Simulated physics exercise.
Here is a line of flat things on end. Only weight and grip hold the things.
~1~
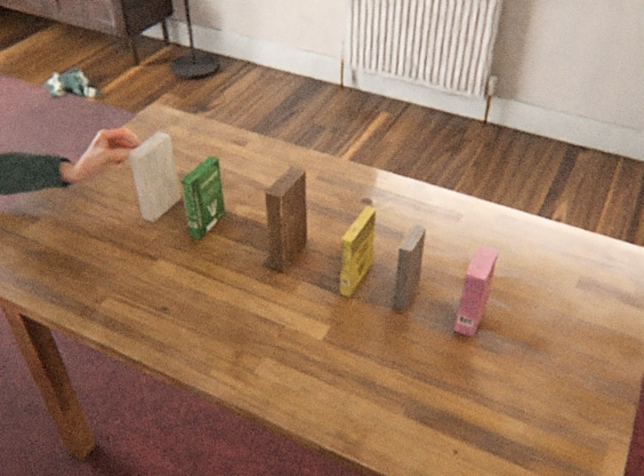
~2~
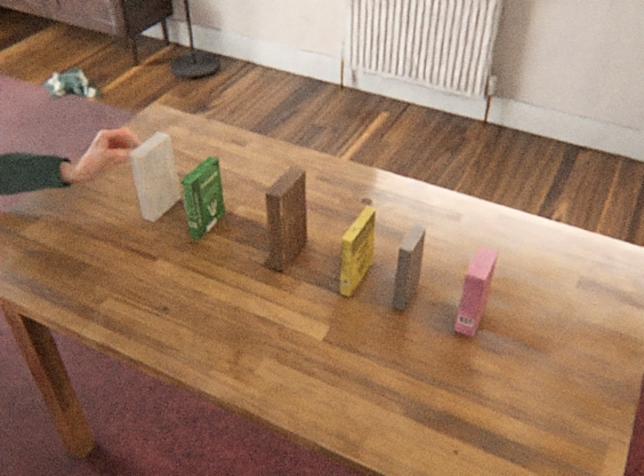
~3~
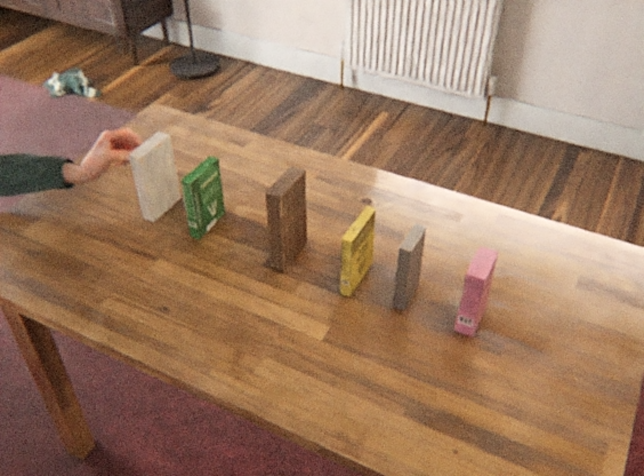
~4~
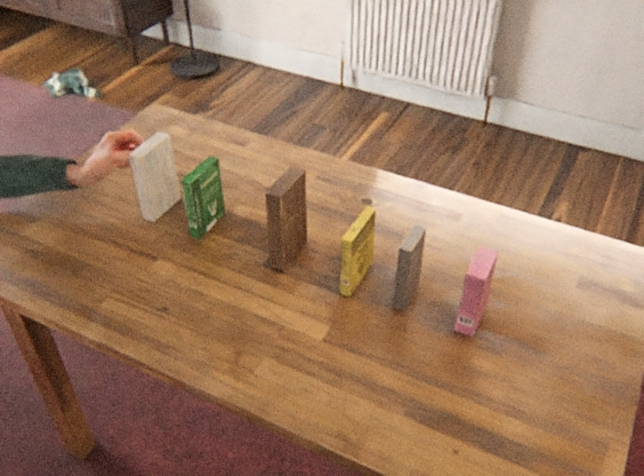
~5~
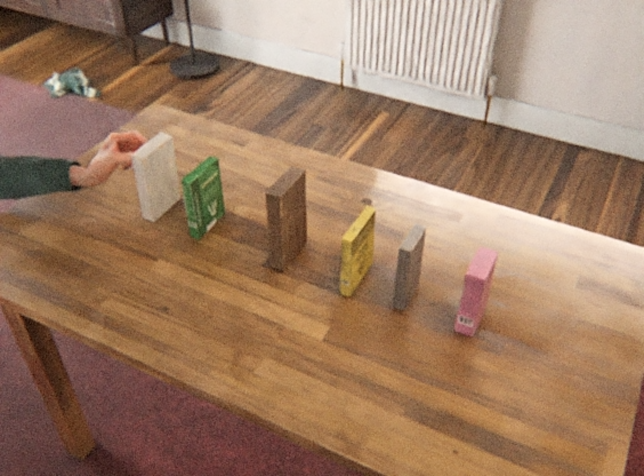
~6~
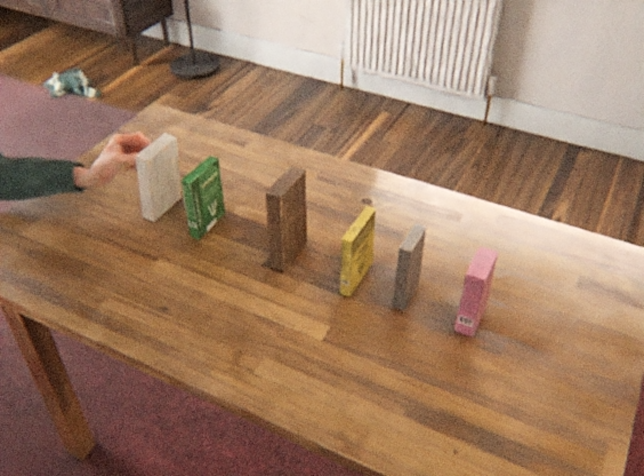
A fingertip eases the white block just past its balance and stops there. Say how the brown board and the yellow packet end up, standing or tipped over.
The brown board is still upright, the yellow packet is still upright.
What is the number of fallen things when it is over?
In all, 2.
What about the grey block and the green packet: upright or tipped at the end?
The grey block is still upright; the green packet topples.
Then, 0.40 s on from there, white block 51° over; green packet turned 19° from how it was put.
Then, 0.50 s on from there, white block 79° over; green packet on its side.
In the end, toppled on the table, green packet; the other 3 unmoved. At the end, from the last picture's camera, brown board near (287, 219), yellow packet near (358, 252).
